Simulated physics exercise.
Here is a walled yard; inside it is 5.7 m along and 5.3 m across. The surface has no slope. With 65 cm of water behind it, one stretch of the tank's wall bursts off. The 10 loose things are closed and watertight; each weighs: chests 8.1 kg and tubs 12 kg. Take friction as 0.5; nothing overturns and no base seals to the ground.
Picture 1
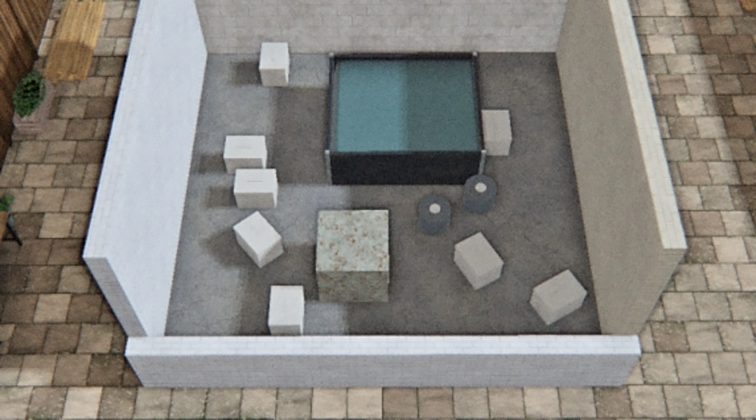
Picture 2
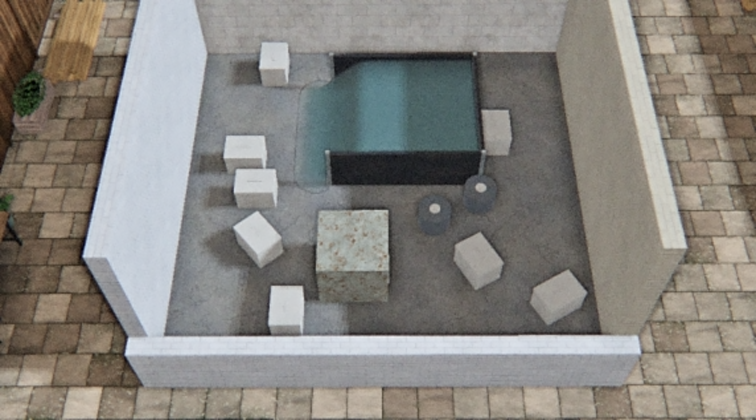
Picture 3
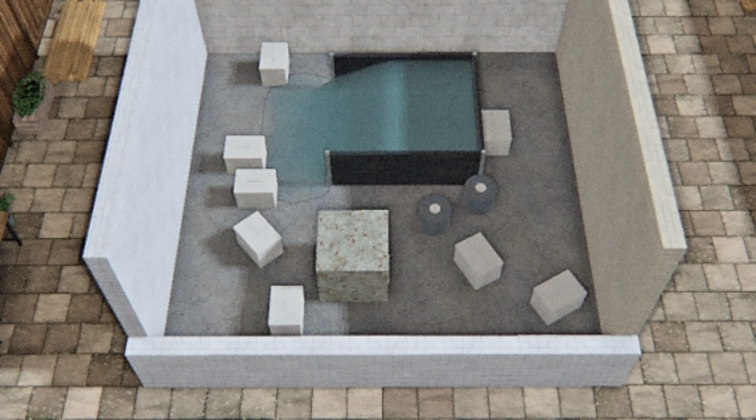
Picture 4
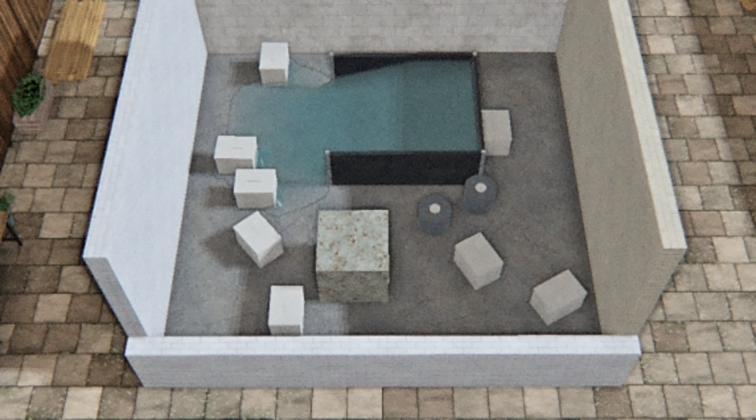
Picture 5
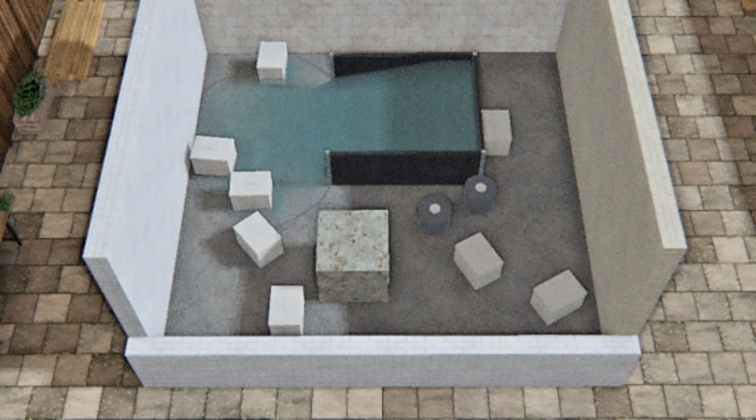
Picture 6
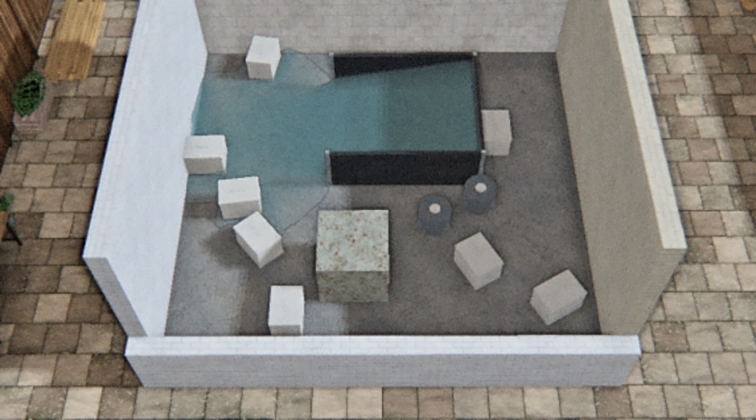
Walled yard with a tank's left side giving way, teal water spreading left across the floor and shifting a few pale blocks.
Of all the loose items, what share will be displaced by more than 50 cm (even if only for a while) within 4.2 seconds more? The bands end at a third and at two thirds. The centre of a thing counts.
That comes to from one to two thirds.
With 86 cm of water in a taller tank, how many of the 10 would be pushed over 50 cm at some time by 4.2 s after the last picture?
In that case 7 of them.
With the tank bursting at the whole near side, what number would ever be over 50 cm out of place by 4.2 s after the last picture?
In that case 9 of them.
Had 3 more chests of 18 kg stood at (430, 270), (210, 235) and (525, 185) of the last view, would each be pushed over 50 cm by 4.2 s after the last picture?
In that order: Under, more, short of it.
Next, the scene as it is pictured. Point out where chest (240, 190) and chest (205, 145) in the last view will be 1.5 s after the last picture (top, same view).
Around (201, 326) and (193, 196).
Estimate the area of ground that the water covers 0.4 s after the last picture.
About 11.0 m2.
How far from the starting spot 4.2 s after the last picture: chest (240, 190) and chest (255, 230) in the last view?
In that order: 350 cm, 120 cm.
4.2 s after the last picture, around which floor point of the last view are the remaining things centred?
Near (459, 242).
Then, 0.4 s after the last picture 3 of 10 are over 50 cm from their spots; 2 afloat.
Then, 1.5 s after the last picture 2 of 10 are over 50 cm from their spots; 3 afloat.
Then, 2.8 s after the last picture 5 of 10 are over 50 cm from their spots; 5 afloat.
Then, 4.2 s after the last picture 5 of 10 are over 50 cm from their spots, and 5 have been at some point; 6 afloat.
